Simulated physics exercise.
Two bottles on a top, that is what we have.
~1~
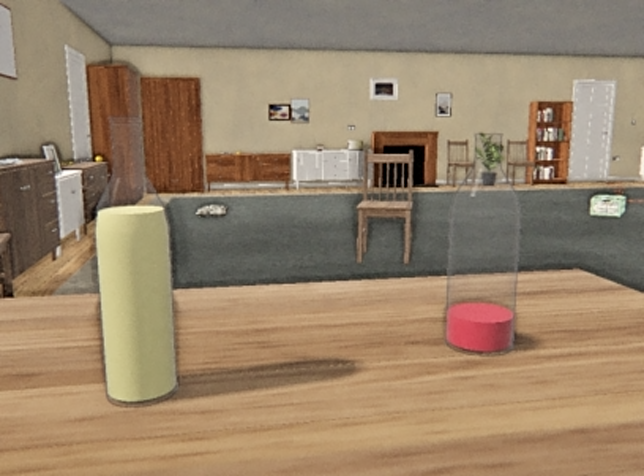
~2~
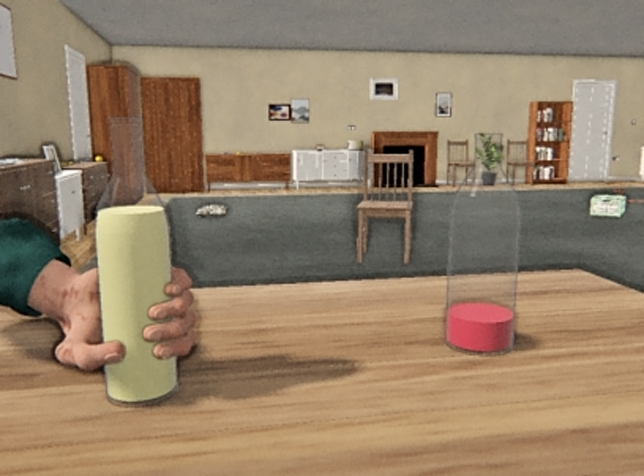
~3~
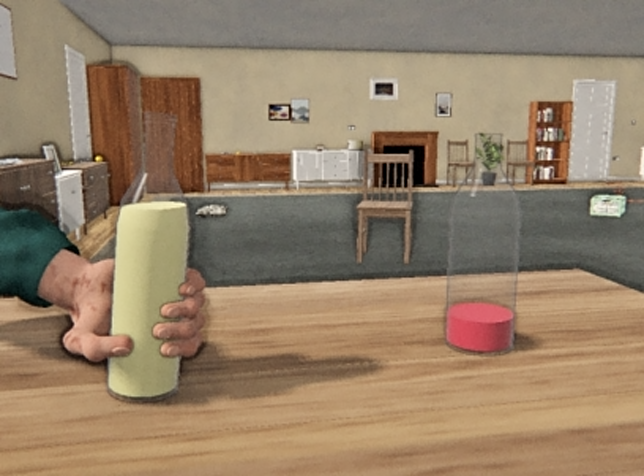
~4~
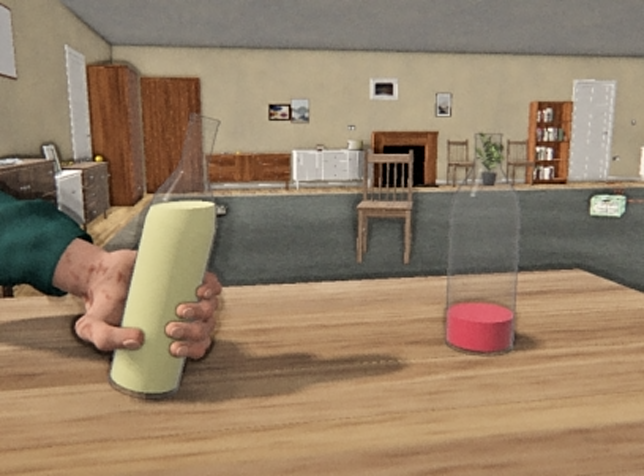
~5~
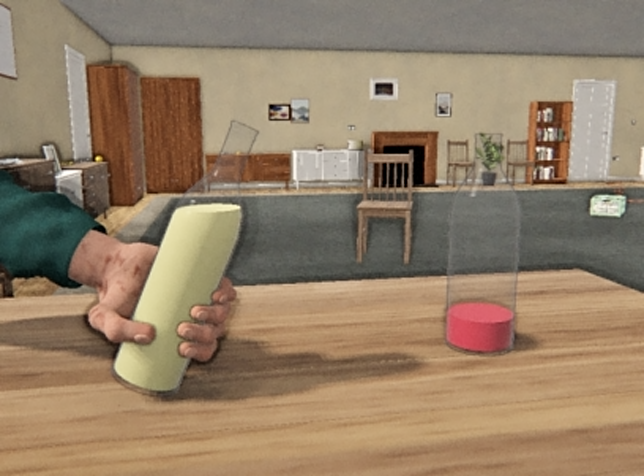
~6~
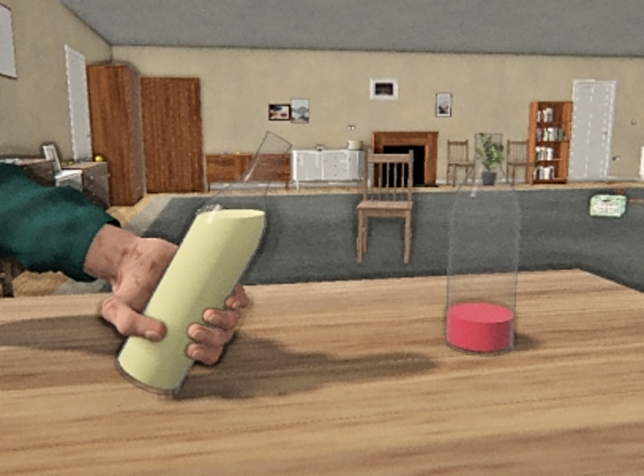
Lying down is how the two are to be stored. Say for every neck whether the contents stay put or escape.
Left bottle: The result will be some loss. Right bottle: The result will be no loss.
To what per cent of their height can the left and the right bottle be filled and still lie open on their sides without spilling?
The first takes 22 %, the second 24 %.
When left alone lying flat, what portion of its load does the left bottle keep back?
About 35 %.
A moment on, the left bottle is nearly down; left bottle, all still inside.
Further on, the left bottle lies flat; left bottle, a puddle at its mouth.
When it is over, both lie flat; left bottle, a puddle at its mouth; right bottle, all still inside.
